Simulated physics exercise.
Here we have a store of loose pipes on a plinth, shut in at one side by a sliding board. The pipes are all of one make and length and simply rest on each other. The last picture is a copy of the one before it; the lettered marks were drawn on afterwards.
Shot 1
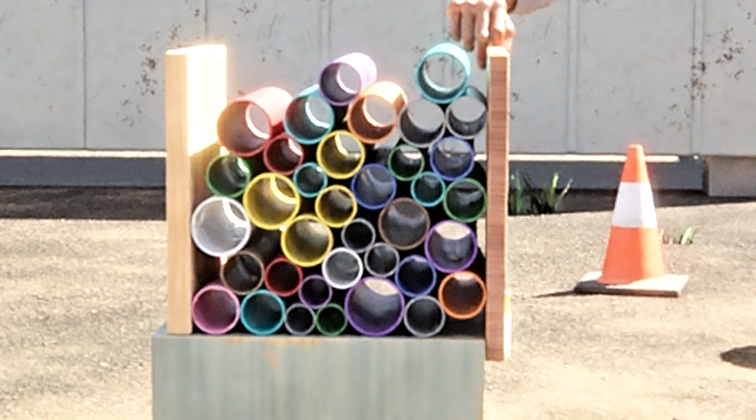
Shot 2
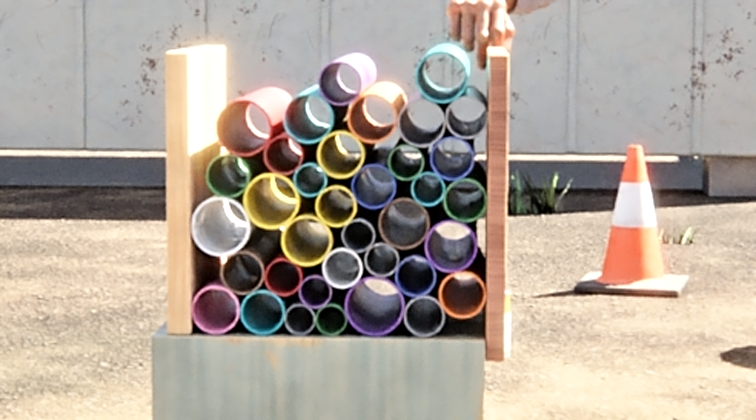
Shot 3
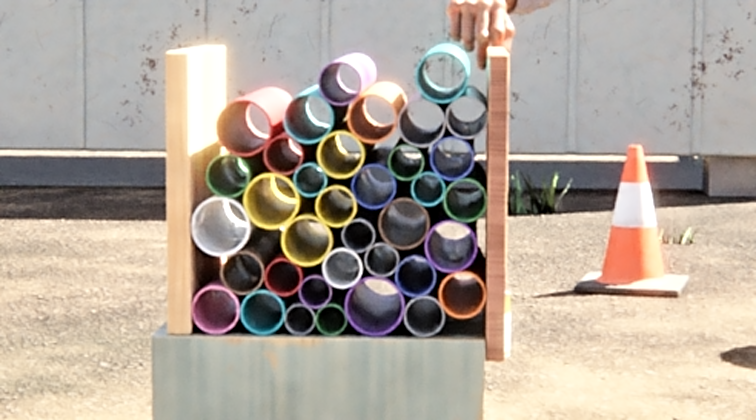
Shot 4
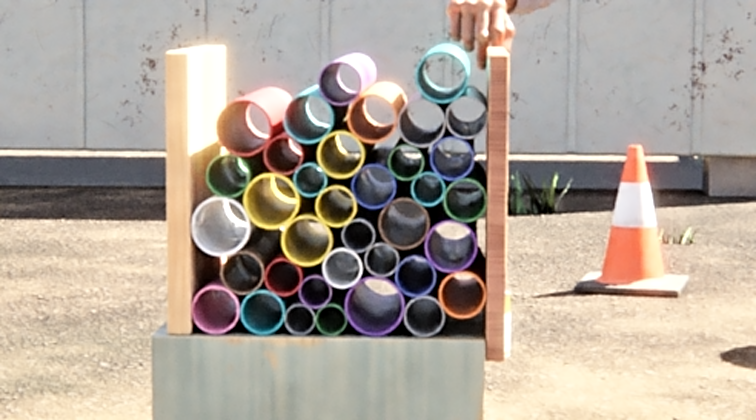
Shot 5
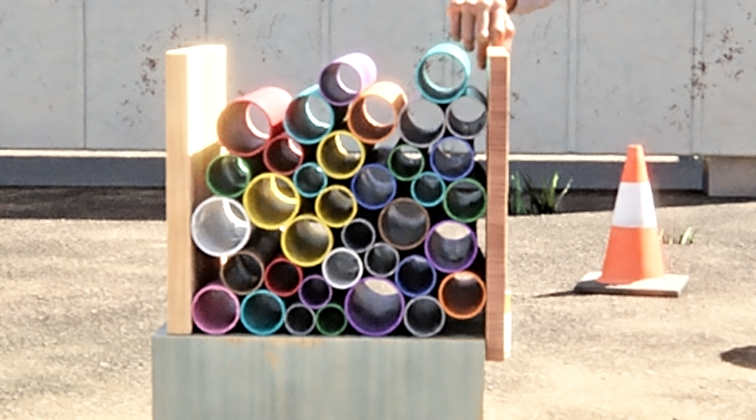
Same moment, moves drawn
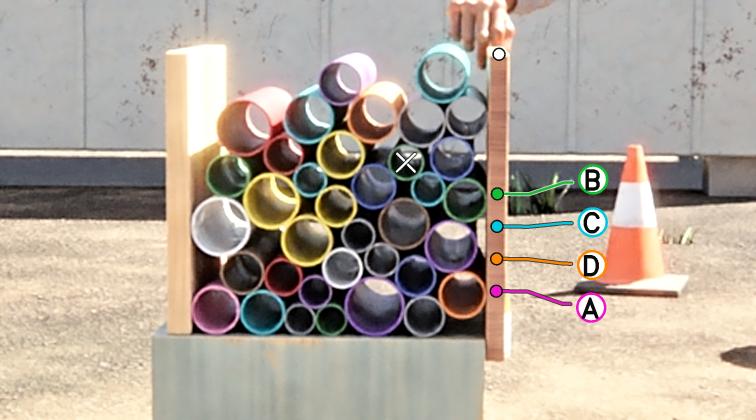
A hand rests atop the right side board beside stacked colourful pipes, and nothing visibly moves.
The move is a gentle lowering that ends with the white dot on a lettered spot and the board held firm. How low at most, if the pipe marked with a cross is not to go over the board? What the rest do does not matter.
The answer is mark C.
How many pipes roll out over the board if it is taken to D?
The count is nine.
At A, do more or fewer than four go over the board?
More than four.
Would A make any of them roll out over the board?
Yes.
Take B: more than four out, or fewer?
Fewer than four.
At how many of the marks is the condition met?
Two of the four.
On the marked copy, A at (497, 292); B at (498, 194); C at (497, 226); D at (497, 259); the cross at (406, 162); the white dot at (499, 54).
Following C. Soon after the start, top of the board (488, 129).
Later, top of the board (487, 214).
In the end, top of the board (487, 225), about four out over the board, the crossed one still inside.
As for the rest, A lets the crossed one out; B keeps the crossed one inside; D lets the crossed one out.
